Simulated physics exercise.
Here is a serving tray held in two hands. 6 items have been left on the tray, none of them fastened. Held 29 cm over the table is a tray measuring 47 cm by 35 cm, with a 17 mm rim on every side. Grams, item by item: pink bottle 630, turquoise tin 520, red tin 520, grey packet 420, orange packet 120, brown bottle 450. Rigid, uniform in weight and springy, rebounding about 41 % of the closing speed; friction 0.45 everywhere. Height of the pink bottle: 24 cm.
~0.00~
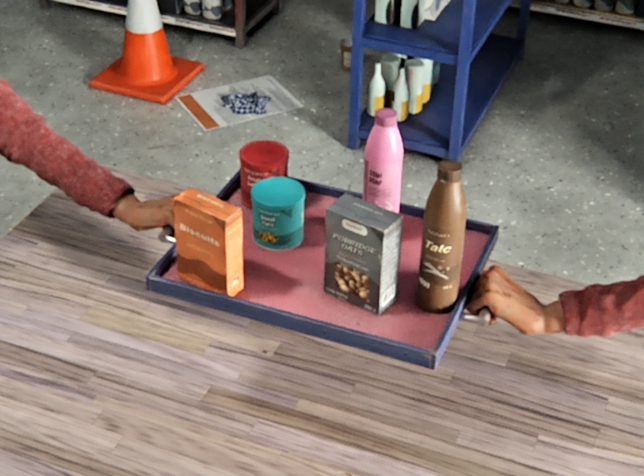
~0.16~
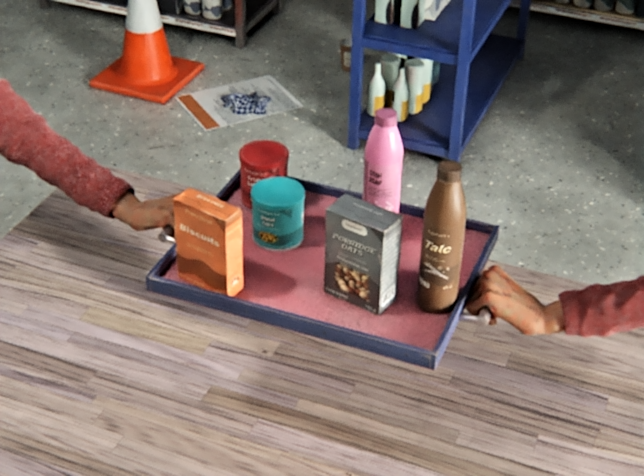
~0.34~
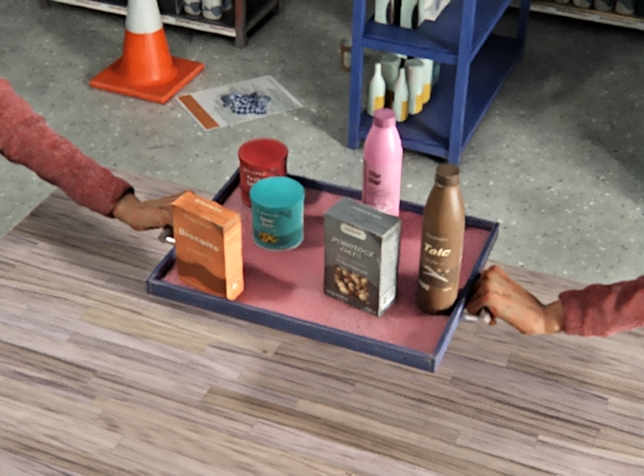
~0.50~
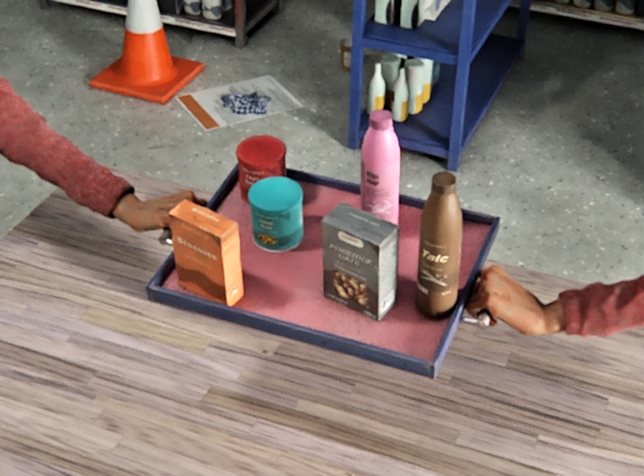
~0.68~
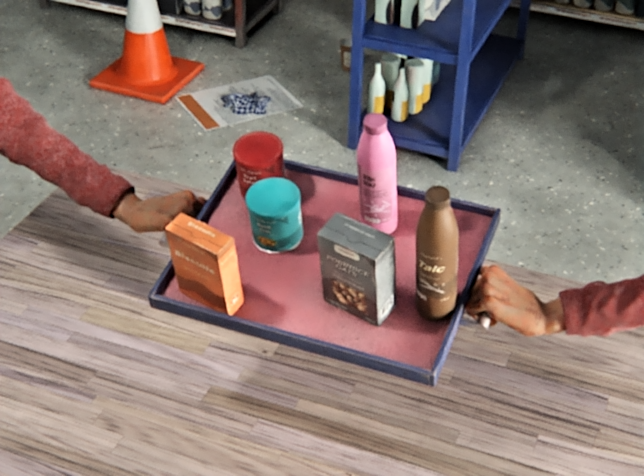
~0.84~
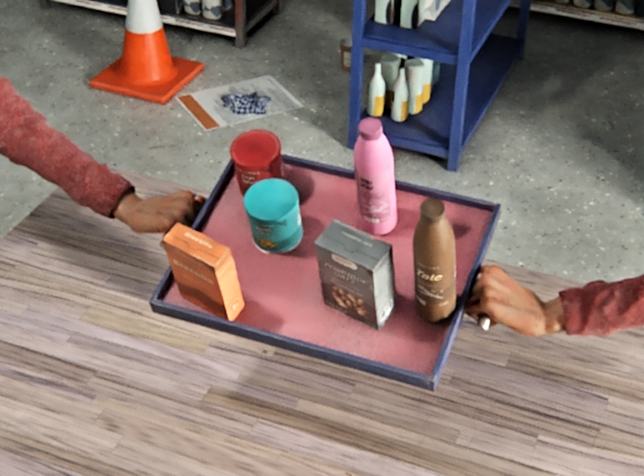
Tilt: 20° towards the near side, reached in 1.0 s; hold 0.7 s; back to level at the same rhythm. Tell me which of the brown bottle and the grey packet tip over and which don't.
The brown bottle tips over. The grey packet tips over.
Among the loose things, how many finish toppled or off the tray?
4 of them.
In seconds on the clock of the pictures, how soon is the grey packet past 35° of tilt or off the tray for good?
Answer: About 1.3 s.
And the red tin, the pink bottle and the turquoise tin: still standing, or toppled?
Here's how it ends: The red tin never goes down, the pink bottle comes down, and the turquoise tin never goes down.
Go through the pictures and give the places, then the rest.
The first frame shows tray level; brown bottle (443, 237); grey packet (362, 255).
The second frame shows tray level; red tin (264, 177); orange packet (209, 244).
The third frame shows tray tilted 2°, near edge down; pink bottle (382, 175); turquoise tin (278, 215).
The fourth frame shows tray tilted 6°, near edge down; red tin (263, 173); orange packet (207, 255).
The fifth frame shows tray tilted 13°, near edge down; pink bottle (377, 175); turquoise tin (275, 216).
The sixth frame shows tray tilted 17°, near edge down; brown bottle (434, 260); grey packet (357, 276).
After 1.54 s, tray tilted 20°, near edge down; grey packet, orange packet and brown bottle now off the tray; pink bottle 51° off its base.
After 2.04 s, tray tilted 18°, near edge down; pink bottle now off the tray.
In the end (3.3 s), off the tray and tipped over, pink bottle, grey packet, orange packet and brown bottle; the other 2 under 5 cm from the start.
